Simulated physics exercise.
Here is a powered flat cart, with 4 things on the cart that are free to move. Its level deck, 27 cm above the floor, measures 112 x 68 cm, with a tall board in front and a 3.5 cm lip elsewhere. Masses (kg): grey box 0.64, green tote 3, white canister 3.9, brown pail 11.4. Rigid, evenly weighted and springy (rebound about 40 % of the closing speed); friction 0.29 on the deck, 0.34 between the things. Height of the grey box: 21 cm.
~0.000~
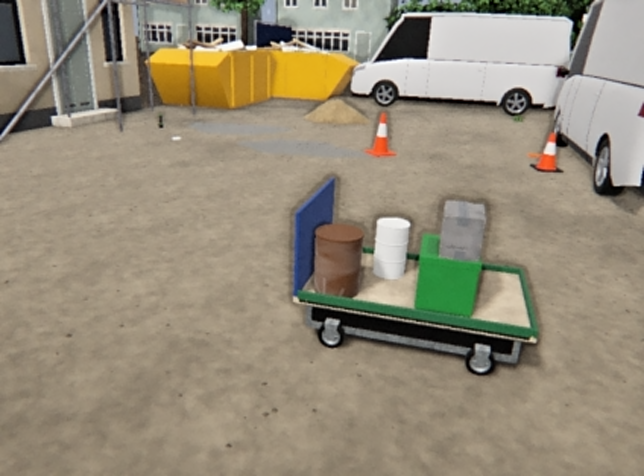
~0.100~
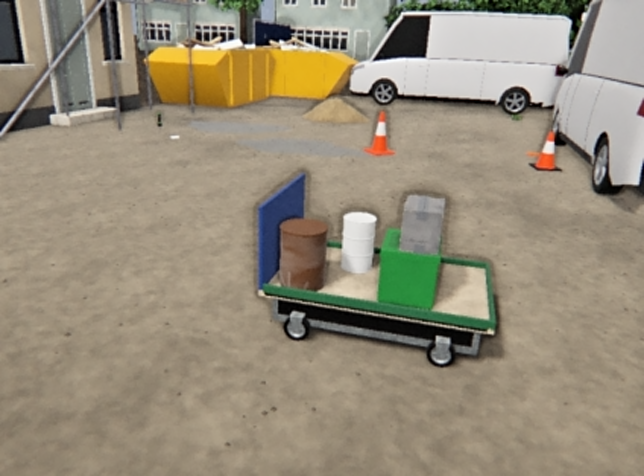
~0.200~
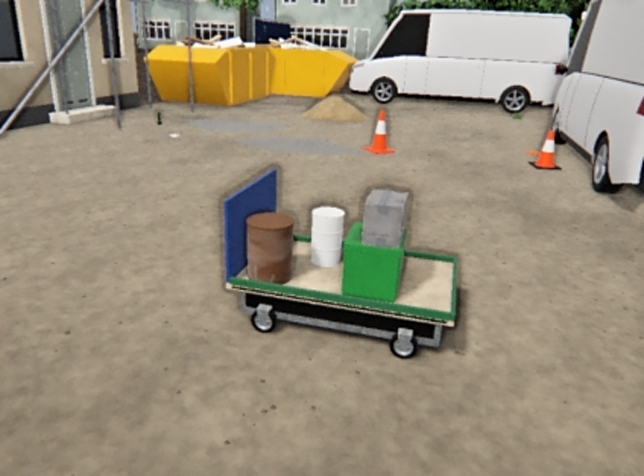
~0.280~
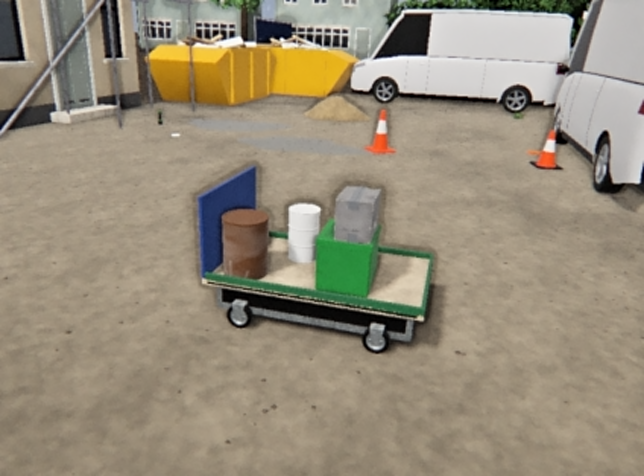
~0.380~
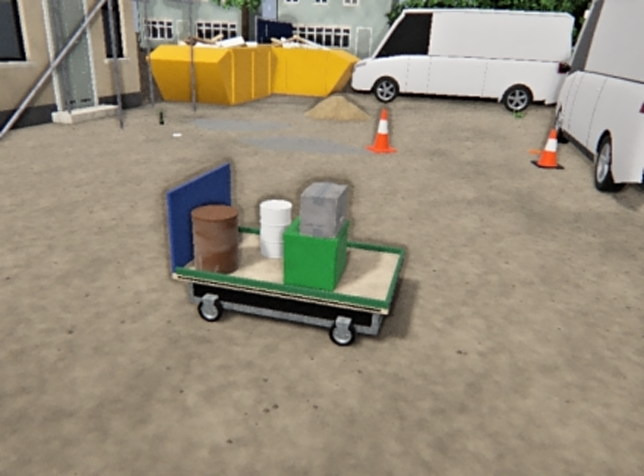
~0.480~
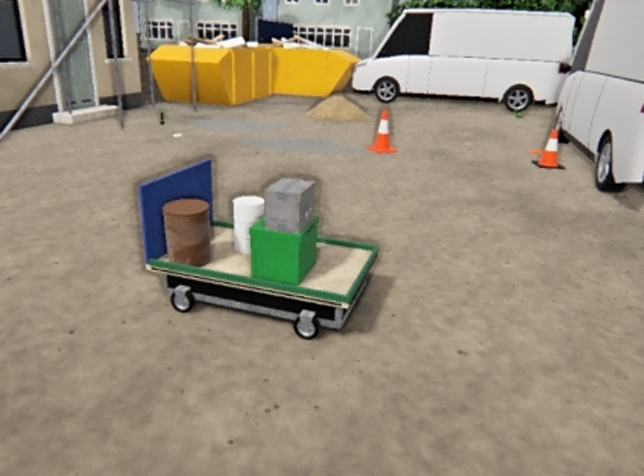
A flat cart carrying a brown barrel, white canister and stacked boxes rolls left across dirt.
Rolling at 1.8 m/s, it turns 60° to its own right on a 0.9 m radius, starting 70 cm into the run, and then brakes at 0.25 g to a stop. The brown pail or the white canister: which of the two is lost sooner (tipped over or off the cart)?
Of the two named, the former: The brown pail.
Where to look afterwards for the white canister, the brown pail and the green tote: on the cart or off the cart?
The white canister is still on the cart; the brown pail ends off the cart; the green tote ends on the cart.
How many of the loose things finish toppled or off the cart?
That comes to 3.
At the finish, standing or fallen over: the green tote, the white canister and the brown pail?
The green tote stays upright; the white canister topples; the brown pail tips over.
After 0.78 s, 140 cm covered, turned 35°; brown pail leaning 35° near (155, 192); white canister slid 29 cm near (190, 205); grey box slid 12 cm.
After 1.18 s, 211 cm covered, turned 60°; grey box and brown pail now off the cart; white canister leaning 18° near (192, 171); green tote slid 5 cm.
After 1.48 s, 247 cm covered, turned 60°; white canister leaning 72° near (204, 161); green tote slid 5 cm.
At rest (3.4 s), off the cart, grey box and brown pail; tipped over on the cart, white canister; green tote in place, give or take 10 cm. Seen from the same camera at the end, brown pail near (156, 176), white canister near (222, 161). Brown pail went at 0.80 s; white canister went at 1.36 s.
